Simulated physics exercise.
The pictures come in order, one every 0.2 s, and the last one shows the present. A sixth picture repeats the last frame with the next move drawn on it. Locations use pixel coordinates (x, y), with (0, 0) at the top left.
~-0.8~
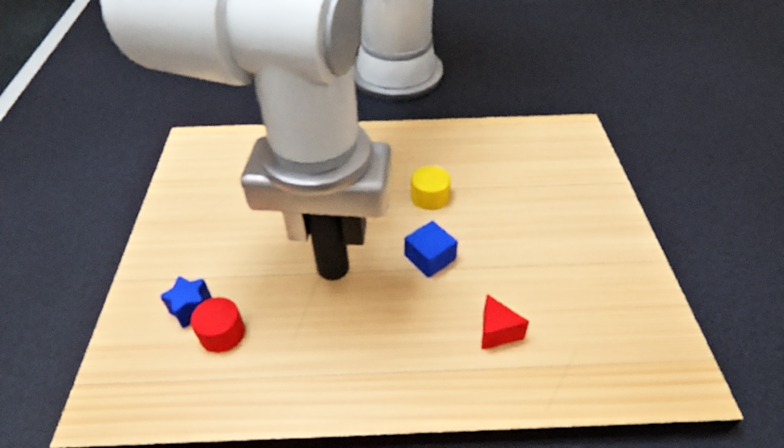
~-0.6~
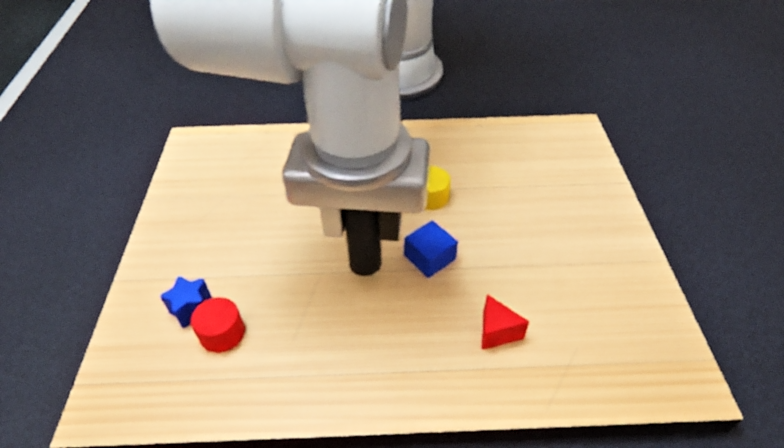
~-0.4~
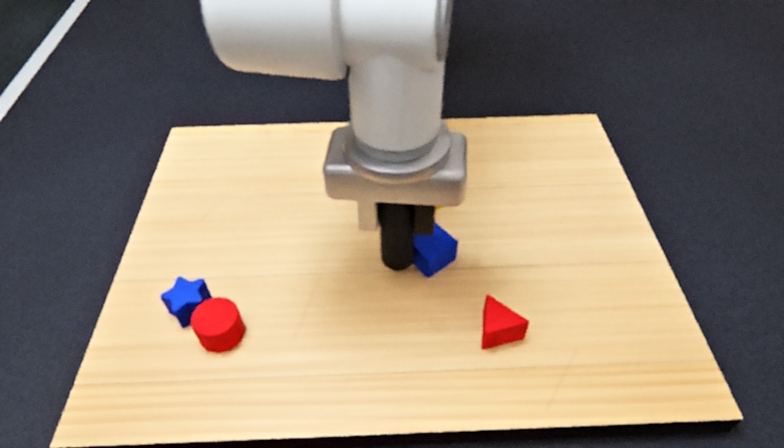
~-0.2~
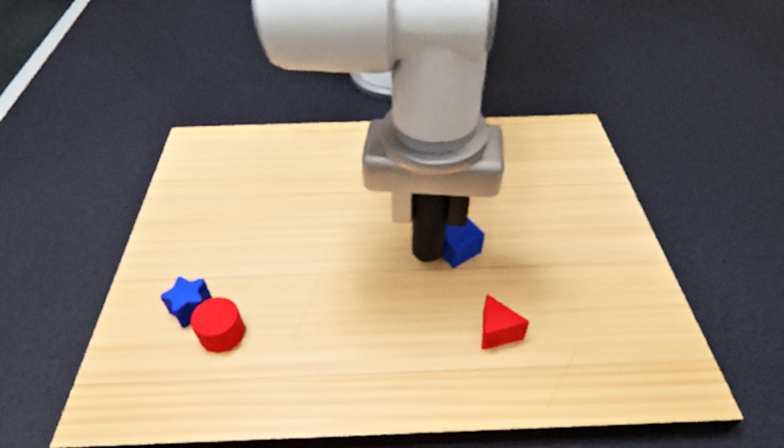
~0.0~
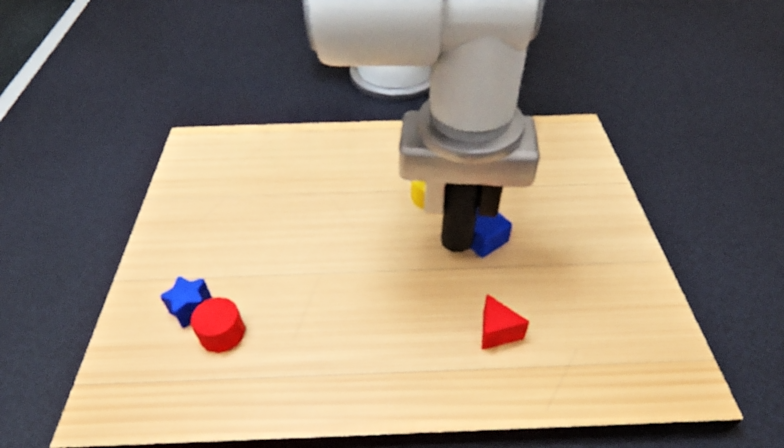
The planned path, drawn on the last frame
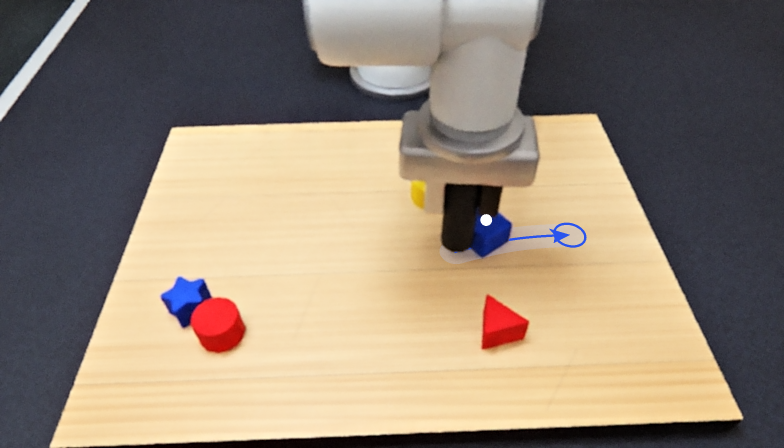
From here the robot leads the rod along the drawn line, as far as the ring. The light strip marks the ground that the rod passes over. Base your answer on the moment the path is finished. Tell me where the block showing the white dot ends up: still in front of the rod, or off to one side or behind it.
It is no longer ahead.
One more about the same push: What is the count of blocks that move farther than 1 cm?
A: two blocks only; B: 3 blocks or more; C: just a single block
The correct letter is C.
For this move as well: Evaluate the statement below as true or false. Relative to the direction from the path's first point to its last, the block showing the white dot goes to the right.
False
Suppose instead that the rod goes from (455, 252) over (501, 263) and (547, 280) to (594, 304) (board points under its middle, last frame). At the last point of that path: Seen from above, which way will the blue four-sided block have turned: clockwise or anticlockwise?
Rotation: Counter-clockwise.
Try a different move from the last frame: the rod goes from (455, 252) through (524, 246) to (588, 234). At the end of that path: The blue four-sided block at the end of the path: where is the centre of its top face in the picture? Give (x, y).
In the picture, that point is around (527, 201).
The drawn path runs from (455, 252) by way of (512, 239) to (570, 235); the dot is on the blue four-sided block.
What follows on the original path. One third of the way, rod at (495, 233); blue four-sided block at (521, 208).
Two thirds of the way, rod at (534, 227); blue four-sided block at (544, 196), turned 35° anticlockwise.
At the end, rod at (573, 225); yellow cylinder not moved; blue four-sided block at (549, 192), turned 55° anticlockwise.
